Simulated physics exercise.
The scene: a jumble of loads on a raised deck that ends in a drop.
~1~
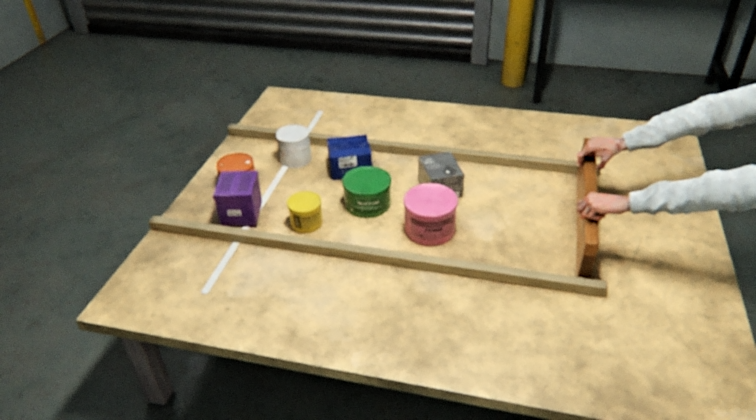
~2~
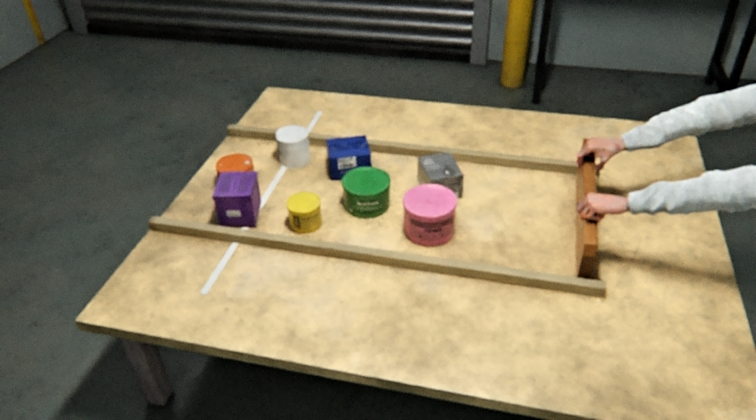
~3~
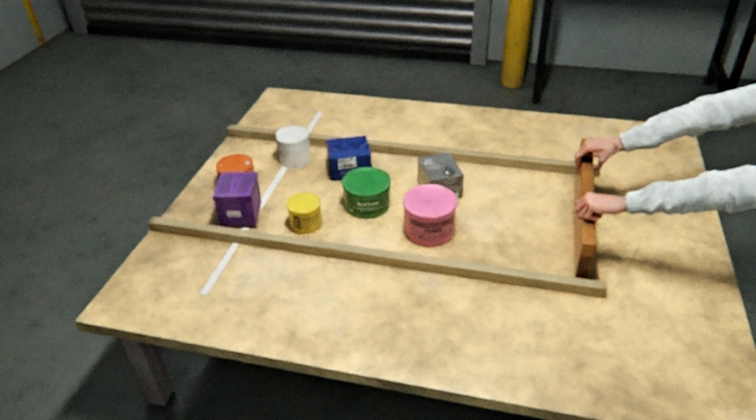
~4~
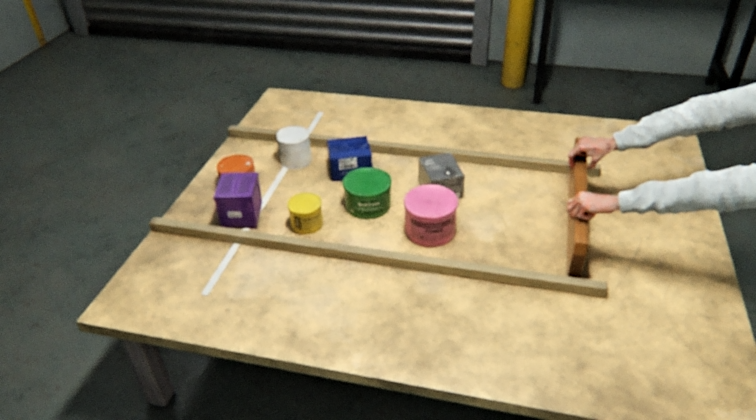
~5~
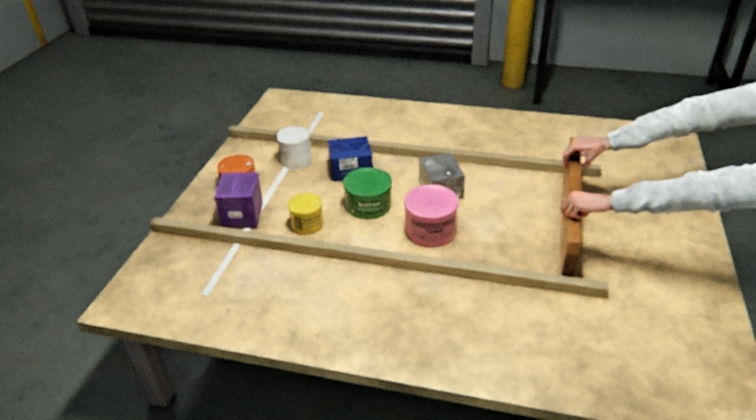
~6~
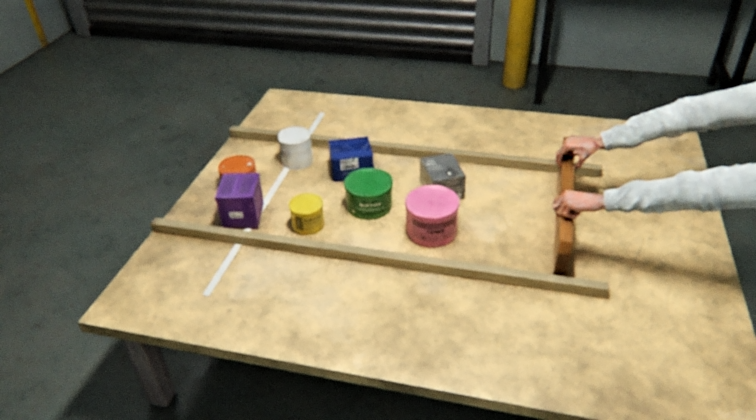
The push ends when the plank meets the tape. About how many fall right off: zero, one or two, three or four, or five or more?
Here the number that fall off is one or two.
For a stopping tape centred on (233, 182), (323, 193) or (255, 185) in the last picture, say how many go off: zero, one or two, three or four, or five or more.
In that order: More than four; not one; just one or two.
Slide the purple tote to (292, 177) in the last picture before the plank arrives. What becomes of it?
From there it is kept.
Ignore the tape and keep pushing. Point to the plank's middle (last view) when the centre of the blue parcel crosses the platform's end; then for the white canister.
At (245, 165) for the blue parcel; at (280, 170) for the white canister.
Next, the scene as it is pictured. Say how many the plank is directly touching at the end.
In contact: 2.
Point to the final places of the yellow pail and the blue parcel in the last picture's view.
The yellow pail at (205, 211), the blue parcel at (246, 141).
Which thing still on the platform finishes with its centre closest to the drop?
It is the purple tote.
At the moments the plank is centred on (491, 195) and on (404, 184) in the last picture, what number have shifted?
0 and 3.
Soon after, none off yet; orange canister at rest near (239, 175); purple tote at rest near (241, 201); white canister at rest near (296, 148).
After that, none off yet; orange canister at rest near (239, 175); purple tote at rest near (241, 201); white canister displaced a little near (289, 147).
In the end, the number that fall off is one or two; gone, white canister and orange canister.
